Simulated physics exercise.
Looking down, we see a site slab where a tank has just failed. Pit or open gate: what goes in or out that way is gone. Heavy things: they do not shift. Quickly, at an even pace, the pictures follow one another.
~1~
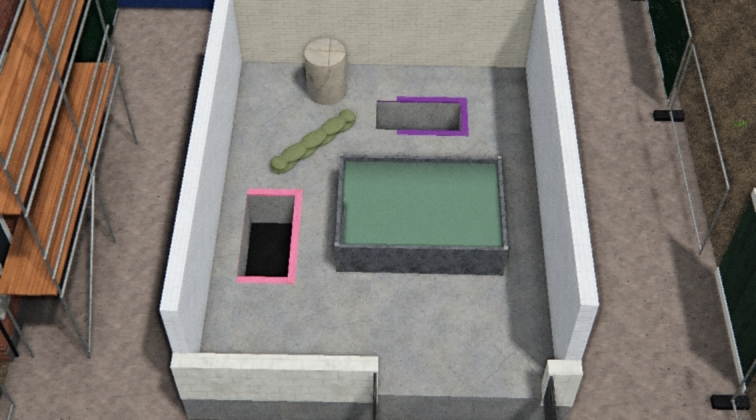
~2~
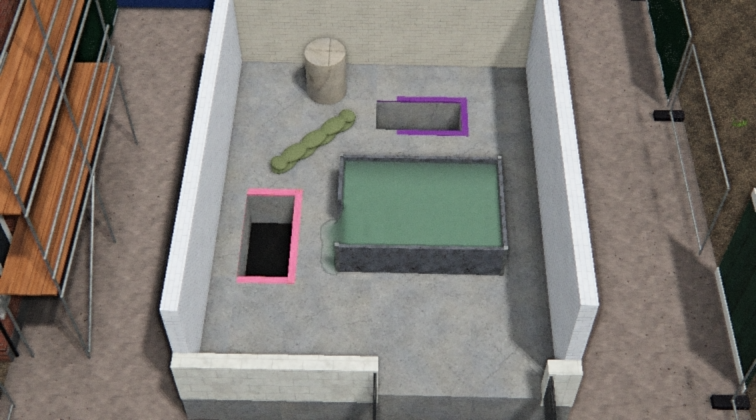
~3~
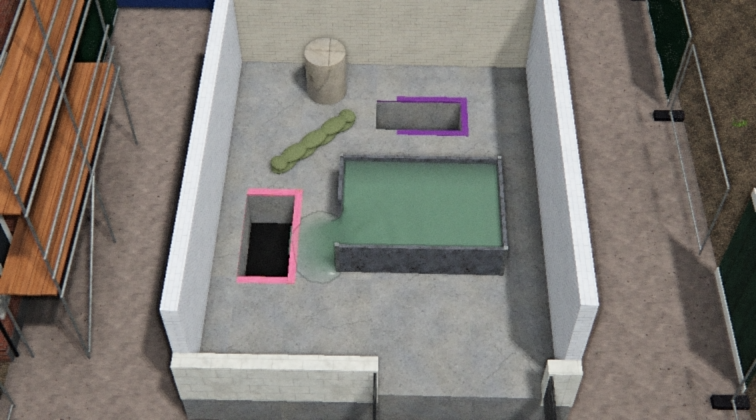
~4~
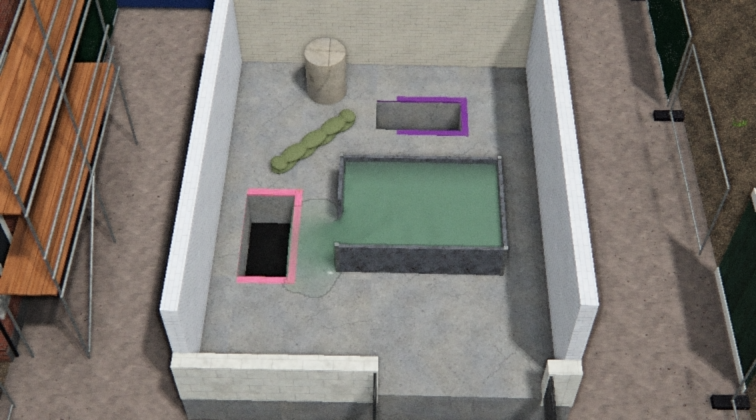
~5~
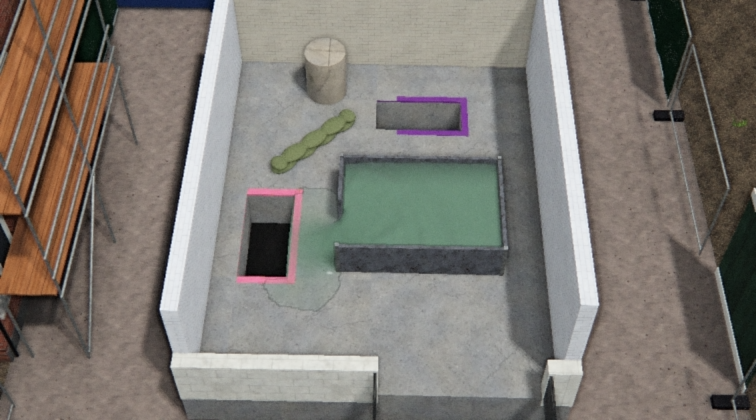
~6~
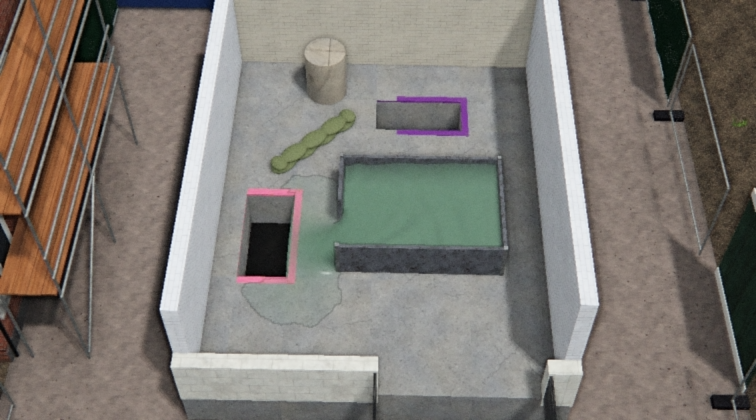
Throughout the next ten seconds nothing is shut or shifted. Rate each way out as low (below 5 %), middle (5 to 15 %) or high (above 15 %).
Ratings - gate: Low; pink pit: High; purple pit: Low.
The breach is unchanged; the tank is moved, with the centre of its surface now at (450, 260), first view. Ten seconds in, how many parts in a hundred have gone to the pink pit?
I'd put the pink pit at 50 % of the whole.
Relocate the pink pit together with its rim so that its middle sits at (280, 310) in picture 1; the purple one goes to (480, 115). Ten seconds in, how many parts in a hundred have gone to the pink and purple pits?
Percentages by pit: Pink at 40, purple at 4.
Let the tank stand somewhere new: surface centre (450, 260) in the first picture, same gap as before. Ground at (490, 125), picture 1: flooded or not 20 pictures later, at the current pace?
Location check: Unreached.
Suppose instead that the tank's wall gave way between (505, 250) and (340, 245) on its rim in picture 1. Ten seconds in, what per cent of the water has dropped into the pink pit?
Pink: 12 %.
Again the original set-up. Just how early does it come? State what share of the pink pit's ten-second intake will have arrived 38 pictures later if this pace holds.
It would be roughly 80 percent of the ten-second total.
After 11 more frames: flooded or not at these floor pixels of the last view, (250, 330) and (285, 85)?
Soaked, untouched.
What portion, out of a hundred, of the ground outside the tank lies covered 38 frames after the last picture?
About 35 per cent.
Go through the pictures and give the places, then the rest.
The water tank at (421, 204) is whole and still, in the first picture.
Water pours out at (341, 240) and has run to (331, 223), in the second picture.
The front is at (296, 231), out from the gap at (341, 241), in the third picture.
The front is at (288, 284), out from the gap at (341, 241), in the fourth picture.
Water pours out at (341, 241) and has run to (282, 299), in the fifth picture.
The front is at (257, 298), out from the gap at (341, 240), in the sixth picture.
A moment on, water covers 10 % of the floor; the gate 0 %, the pink pit 12 %, the purple pit 0 %.
Next, water covers 15 % of the floor; the gate 0 %, the pink pit 22 %, the purple pit 0 %.
Then, water covers 15 % of the floor; the gate 0 %, the pink pit 34 %, the purple pit 0 %.
Later, water covers 35 % of the floor; the gate 0 %, the pink pit 49 %, the purple pit 0 %.
In the end, water covers 40 % of the floor; the gate 1 %, the pink pit 62 %, the purple pit 0 %.
